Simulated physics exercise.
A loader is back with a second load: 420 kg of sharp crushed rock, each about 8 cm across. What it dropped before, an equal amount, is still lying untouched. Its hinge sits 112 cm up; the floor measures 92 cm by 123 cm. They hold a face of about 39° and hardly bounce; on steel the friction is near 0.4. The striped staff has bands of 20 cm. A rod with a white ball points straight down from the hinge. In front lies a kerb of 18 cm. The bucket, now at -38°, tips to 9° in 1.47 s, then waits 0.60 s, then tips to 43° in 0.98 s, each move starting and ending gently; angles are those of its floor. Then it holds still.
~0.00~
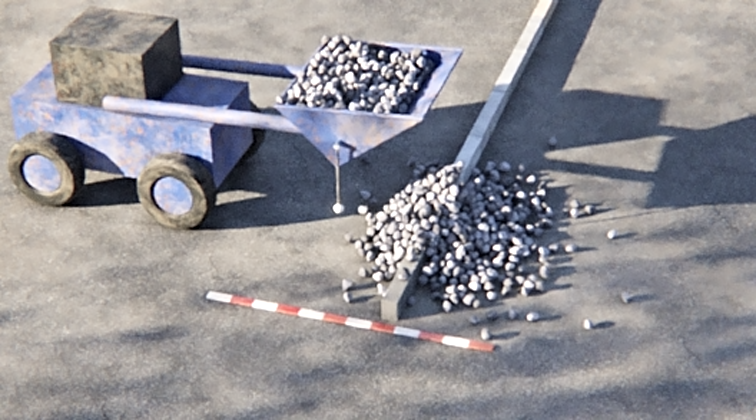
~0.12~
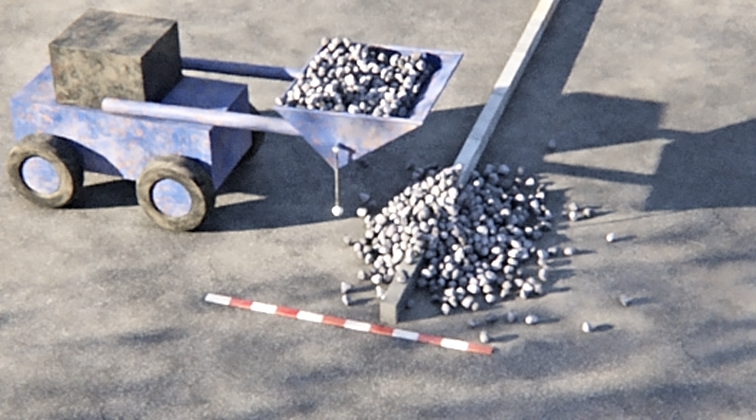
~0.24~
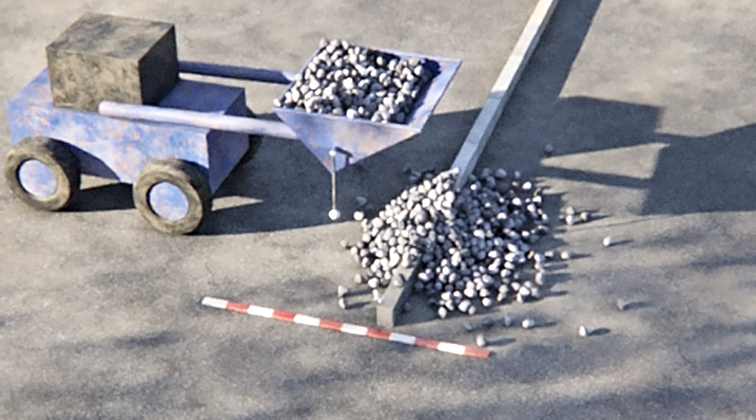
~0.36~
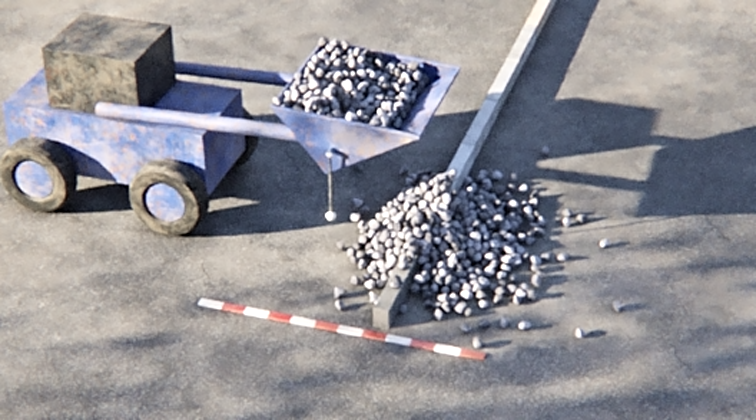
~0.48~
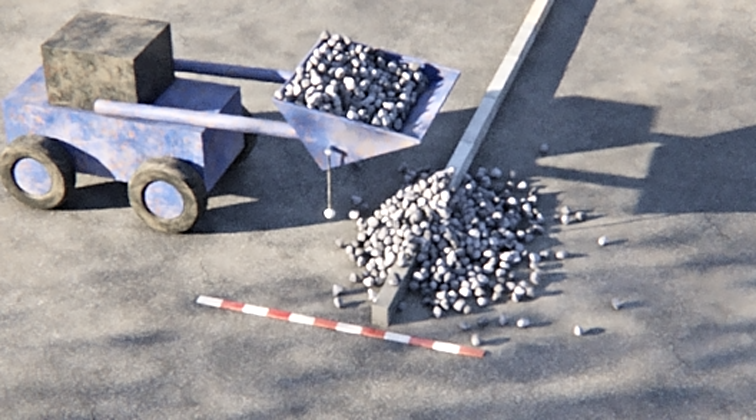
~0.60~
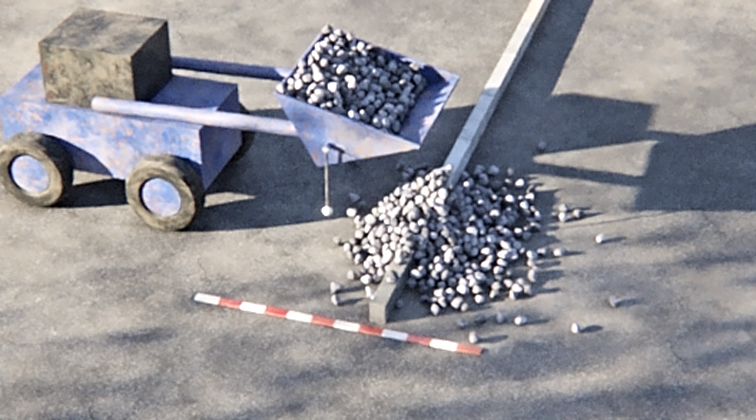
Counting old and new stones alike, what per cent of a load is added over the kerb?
Some 54 per cent is added.
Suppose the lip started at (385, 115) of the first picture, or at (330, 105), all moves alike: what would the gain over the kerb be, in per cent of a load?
About 10 and 0 per cent.
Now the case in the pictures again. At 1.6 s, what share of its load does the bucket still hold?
Roughly 100 per cent is still inside.
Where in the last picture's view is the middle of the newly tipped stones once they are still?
Near (437, 211).
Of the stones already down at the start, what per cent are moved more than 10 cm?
Roughly 5 per cent of them.
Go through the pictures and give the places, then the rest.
Lip at (423, 119), floor tilted -38°, highest stones at (355, 48). The earlier load is highest near (439, 206), 30 cm above ground level, 39 % on this side of the kerb, 61 % over the kerb, in the first frame.
Lip at (422, 123), floor tilted -37°, highest stones at (349, 49); the stones move at 0.1 m/s on average, in the second frame.
Lip at (421, 130), floor tilted -35°, highest stones at (336, 53); the stones move at 0.1 m/s on average, in the third frame.
The bucket is at -31°, its lip at (419, 138); the top of the load is at (335, 53); the stones move at 0.2 m/s on average, in the fourth frame.
Lip at (420, 142), floor tilted -26°, highest stones at (332, 48); the stones move at 0.2 m/s on average, in the fifth frame.
The bucket is at -21°, its lip at (419, 147); the top of the load is at (328, 44); the stones move at 0.2 m/s on average, in the sixth frame.
After 1.1 s the floor is at 2°; in per cent of one load, 100 in the bucket, 39 on this side of the kerb, 61 over the kerb; the foremost stones are at (573, 258).
After 1.6 s the floor is at 9°; in per cent of one load, 100 in the bucket, 39 on this side of the kerb, 61 over the kerb; the foremost stones are at (573, 258).
After 3.5 s the floor is at 43°; in per cent of one load, 17 in the bucket, 76 on this side of the kerb, 107 over the kerb; the foremost stones are at (573, 258).
After 6.2 s the floor is at 43°; in per cent of one load, 2 in the bucket, 84 on this side of the kerb, 115 over the kerb; the foremost stones are at (583, 242). Net gain over the kerb, 54.
